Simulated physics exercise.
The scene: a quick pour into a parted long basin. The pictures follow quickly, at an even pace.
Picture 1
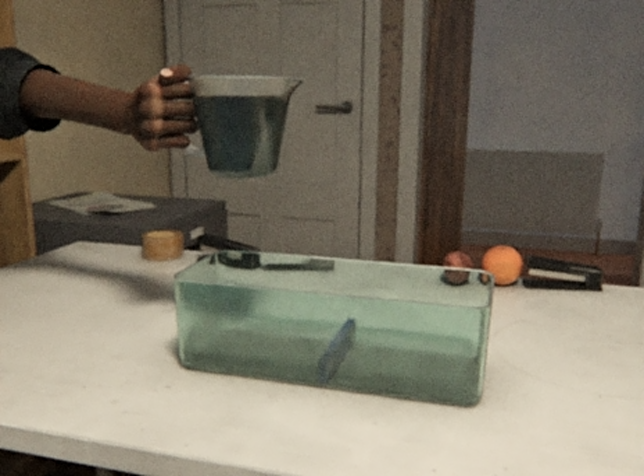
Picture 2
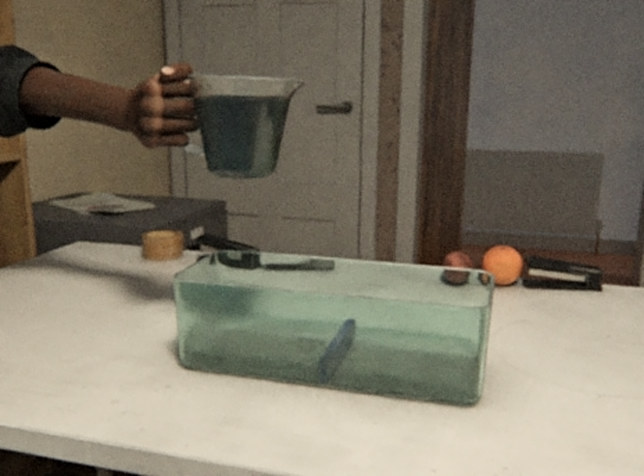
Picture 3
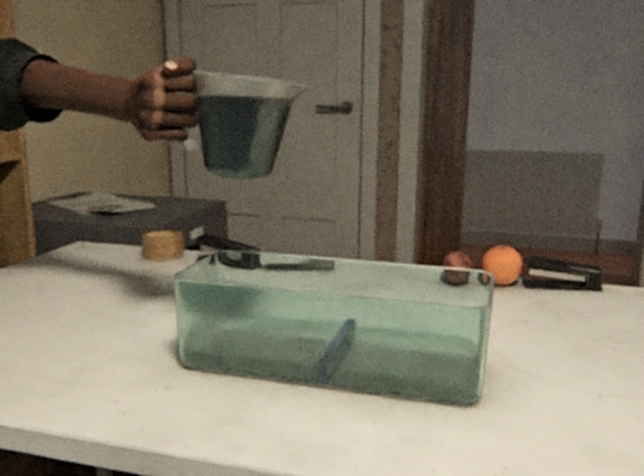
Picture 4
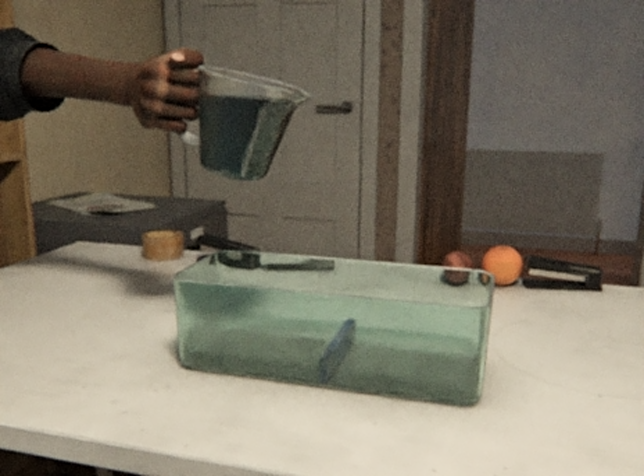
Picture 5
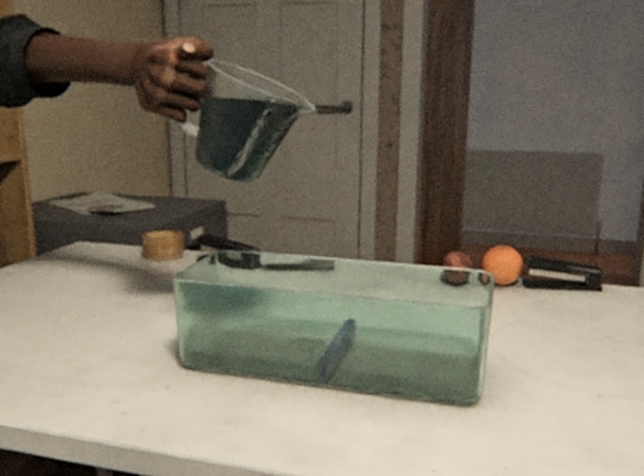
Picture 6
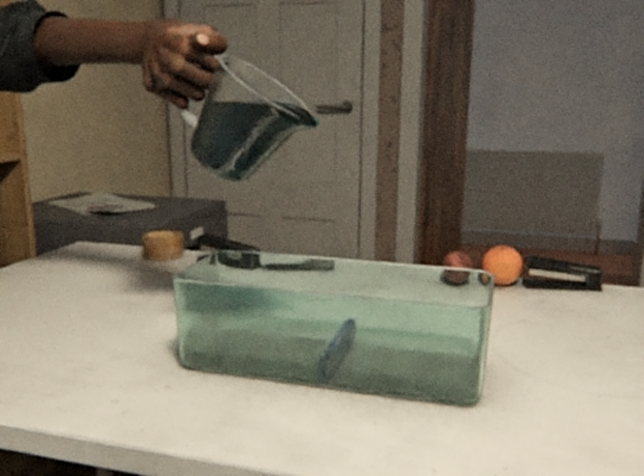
A hand tilting a clear jug of dark bluish liquid steadily rightward above a long glass basin on a white table.
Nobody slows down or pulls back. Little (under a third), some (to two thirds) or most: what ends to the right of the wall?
In the end between a third and two thirds is right of the wall.
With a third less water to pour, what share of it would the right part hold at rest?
Some 40 per cent.
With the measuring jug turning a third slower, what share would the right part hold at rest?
Close to 70 per cent.
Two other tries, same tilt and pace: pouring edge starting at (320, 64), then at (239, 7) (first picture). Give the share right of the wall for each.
Roughly 75 per cent, and 15 per cent.
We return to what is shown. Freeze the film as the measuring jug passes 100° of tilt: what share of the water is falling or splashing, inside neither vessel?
Near 35 %.
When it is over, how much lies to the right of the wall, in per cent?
Close to 55 per cent.
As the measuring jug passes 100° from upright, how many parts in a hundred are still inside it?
Near 35 %.
A moment on, the measuring jug is tipped right over and 36 per cent is still to pour, 1 is left of the wall and 28 right of it.
Next, the measuring jug is tipped right over and 1 per cent is still to pour, 40 is left of the wall and 53 right of it.
Then the measuring jug is tipped right over and 0 per cent is still to pour, 43 is left of the wall and 54 right of it.
Later the measuring jug is tipped right over and 0 per cent is still to pour, 43 is left of the wall and 54 right of it.
At rest 43 per cent lies left of the wall, 54 right of it and 2 outside.
